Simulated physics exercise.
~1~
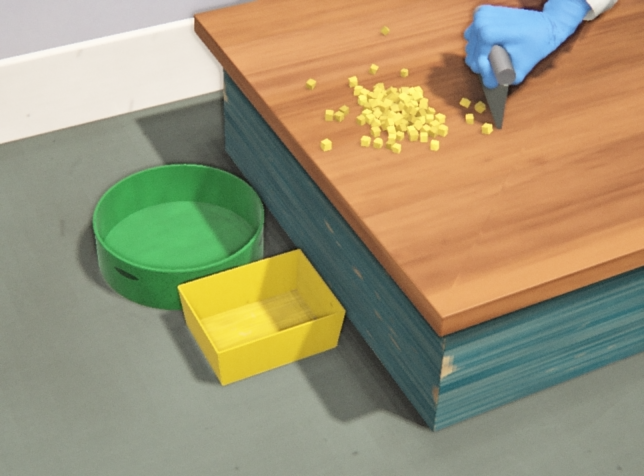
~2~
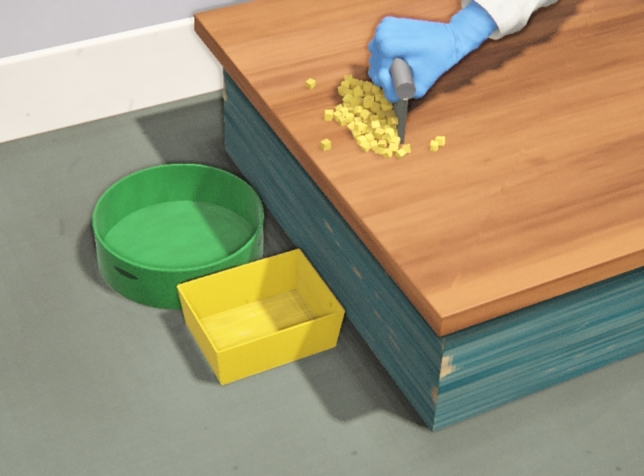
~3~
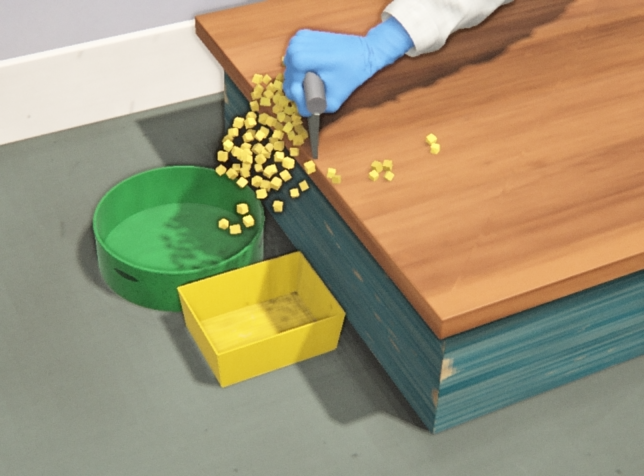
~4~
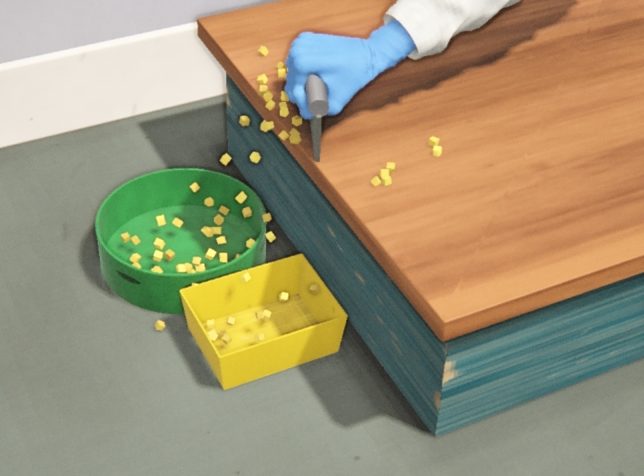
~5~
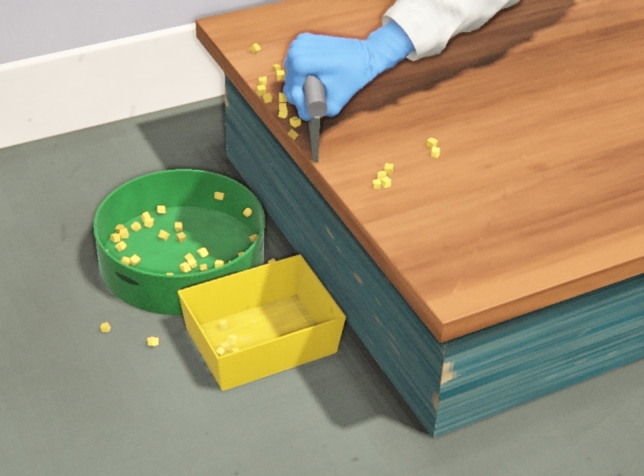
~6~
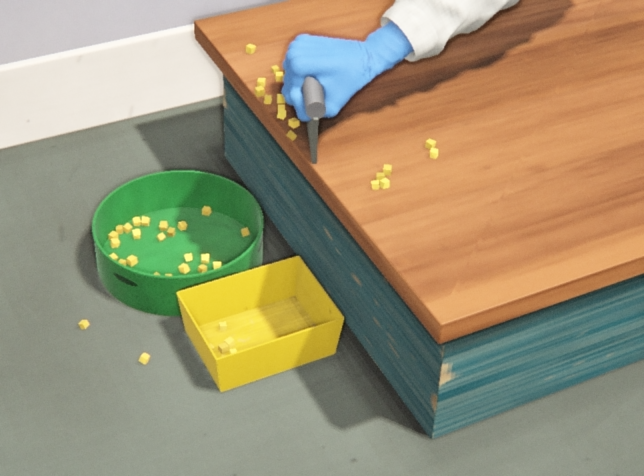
A blue-gloved hand grips a grey scraper on a wooden tabletop with teal sides, seen from above at an angle, beside a scattered heap of small yellow cubes. On the grey floor to the left sit a round green pot and a rectangular yellow tin. The hand pushes the scraper left, bunching the cubes and driving them over the edge, where it stops. They tumble down in a loose spray, most landing in the green pot and a few in the yellow tin. A couple roll away across the floor, while some stay on the tabletop.
